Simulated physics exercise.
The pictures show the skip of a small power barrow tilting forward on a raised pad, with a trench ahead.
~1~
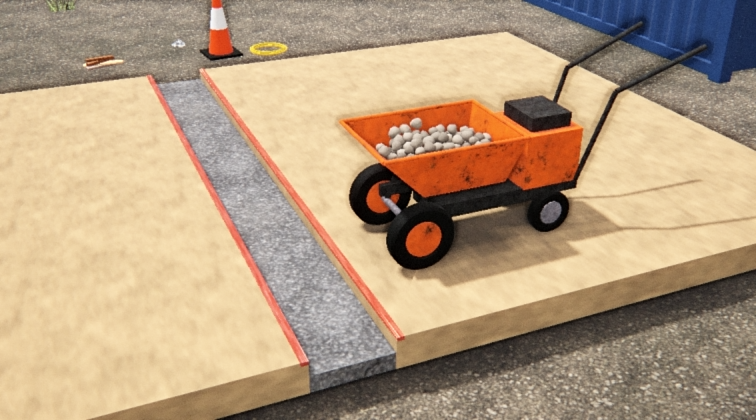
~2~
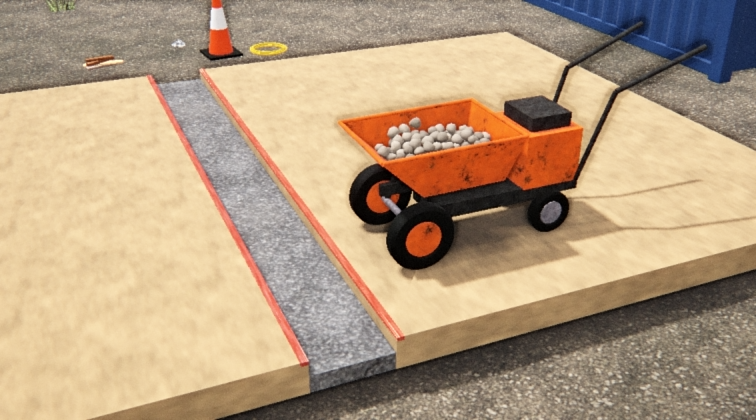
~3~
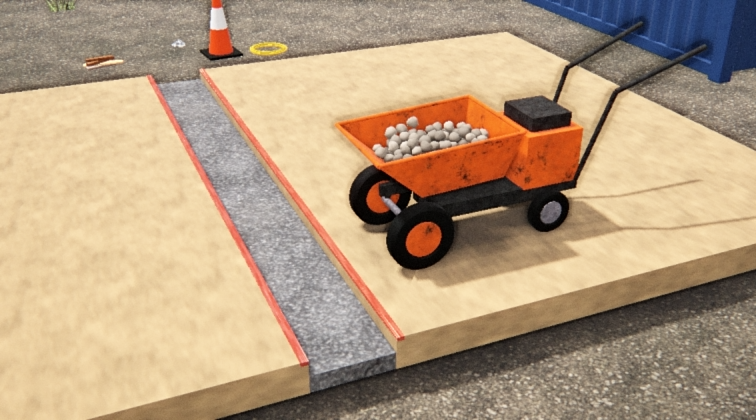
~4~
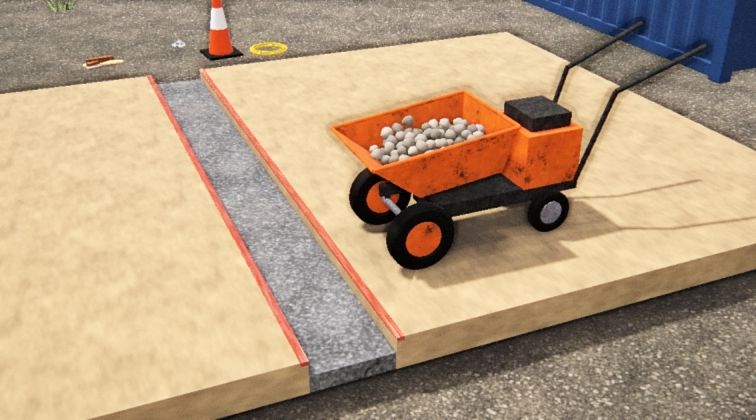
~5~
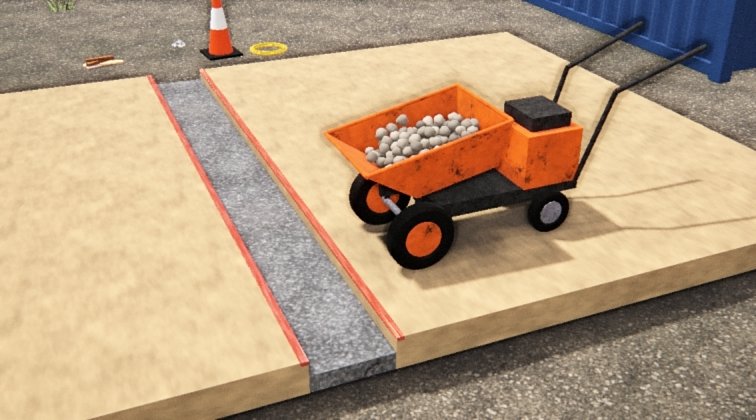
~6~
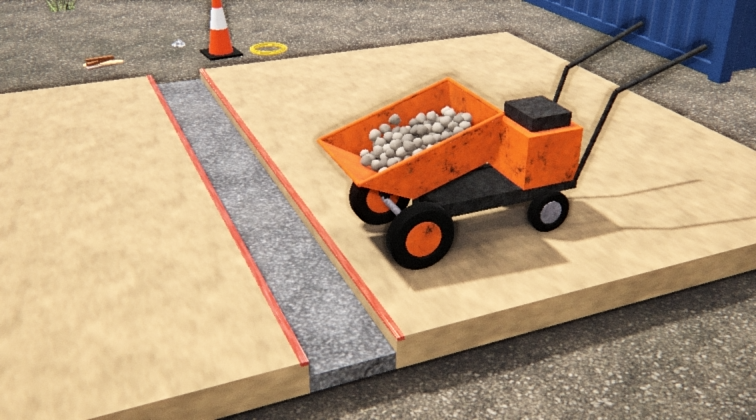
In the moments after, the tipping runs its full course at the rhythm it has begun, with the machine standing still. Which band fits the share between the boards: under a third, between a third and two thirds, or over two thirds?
It catches more than two thirds.
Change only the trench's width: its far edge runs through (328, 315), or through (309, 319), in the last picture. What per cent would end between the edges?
Near 20 % and 40 %.
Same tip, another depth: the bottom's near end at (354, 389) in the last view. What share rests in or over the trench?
Some 100 per cent.
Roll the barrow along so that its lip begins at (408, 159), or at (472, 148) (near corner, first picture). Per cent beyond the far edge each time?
Near 0 % and 0 %.
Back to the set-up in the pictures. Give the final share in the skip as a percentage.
It comes to 15 per cent or so.
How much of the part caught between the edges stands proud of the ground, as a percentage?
Close to 20 per cent.
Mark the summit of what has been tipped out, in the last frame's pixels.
Around (288, 258).
Soon, skip tipped steeply; all in the skip.
A while on, skip tipped right over; about half in the skip; about half in or heaped over the trench; a stray few beyond it.
Towards the end, skip tipped right over; a small part in the skip; most in or heaped over the trench; a small part beyond it.
Finally, skip tipped right over; a small part in the skip; most in or heaped over the trench; a small part beyond it.
